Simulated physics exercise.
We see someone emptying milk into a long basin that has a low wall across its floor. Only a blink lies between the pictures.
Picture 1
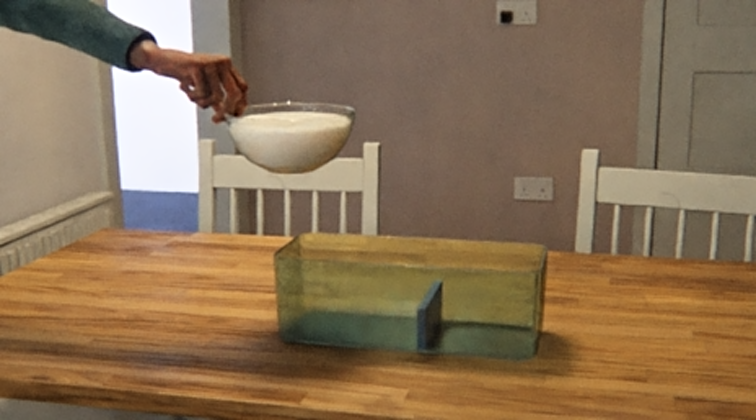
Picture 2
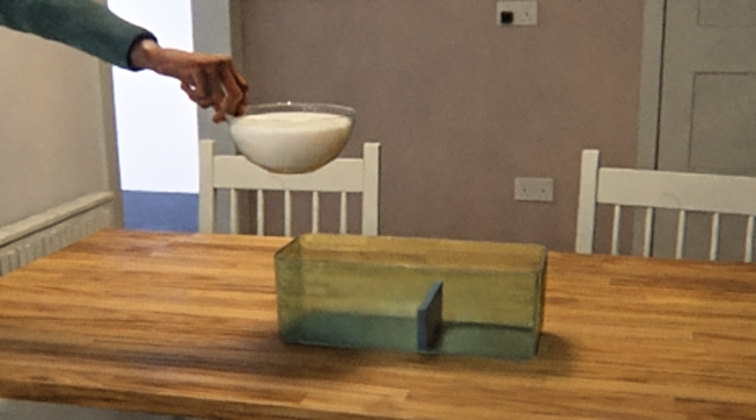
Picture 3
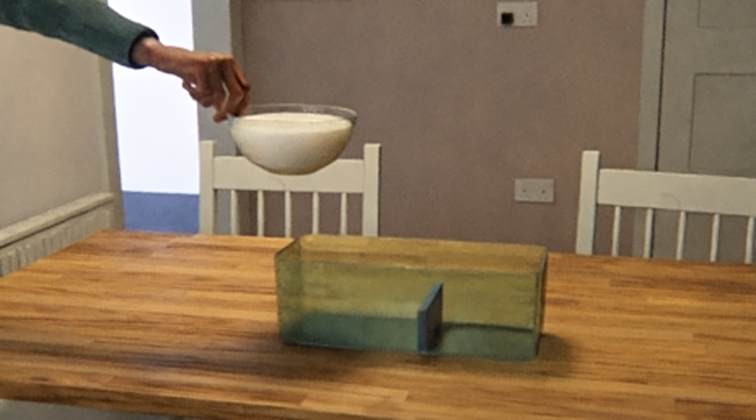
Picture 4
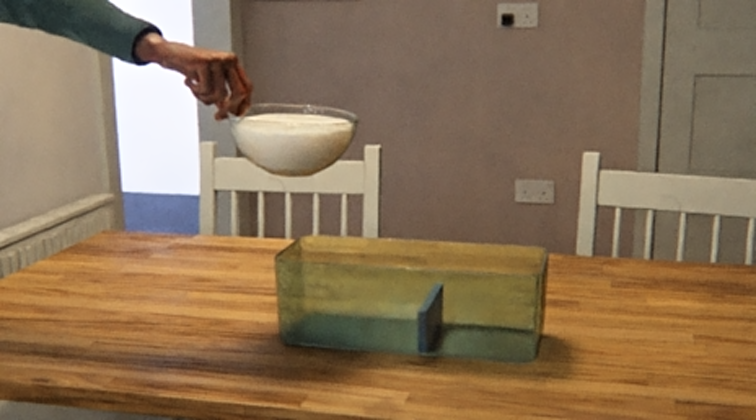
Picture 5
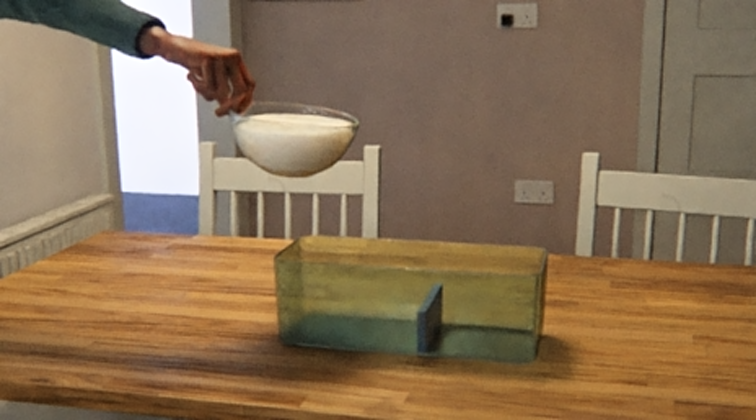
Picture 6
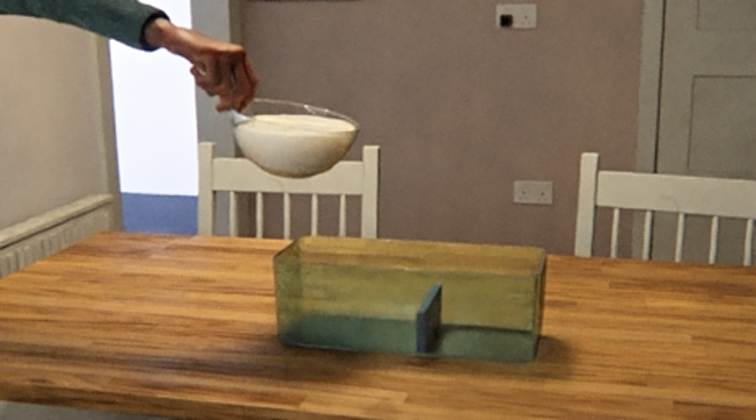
Hand slightly tilting a clear glass bowl of milk rightward above a long transparent basin with a low dividing wall inside.
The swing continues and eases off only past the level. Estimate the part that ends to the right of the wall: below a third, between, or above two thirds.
The share right of the wall is less than a third.
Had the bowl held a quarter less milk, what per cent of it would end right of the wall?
It comes to 5 per cent or so.
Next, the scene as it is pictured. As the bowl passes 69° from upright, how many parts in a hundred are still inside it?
Roughly 35 in a hundred.
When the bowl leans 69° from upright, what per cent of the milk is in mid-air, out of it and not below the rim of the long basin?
Near 45 %.
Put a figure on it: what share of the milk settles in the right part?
Roughly 10 in a hundred.
A moment on, the bowl is tipped part way and 36 per cent is still to pour, 19 is left of the wall and 1 right of it.
Next, the bowl is tipped right over and 0 per cent is still to pour, 81 is left of the wall and 5 right of it.
Then the bowl is tipped right over and 0 per cent is still to pour, 83 is left of the wall and 8 right of it.
Later the bowl is tipped right over and 0 per cent is still to pour, 83 is left of the wall and 8 right of it.
Finally, 83 per cent lies left of the wall, 8 right of it and 10 outside.
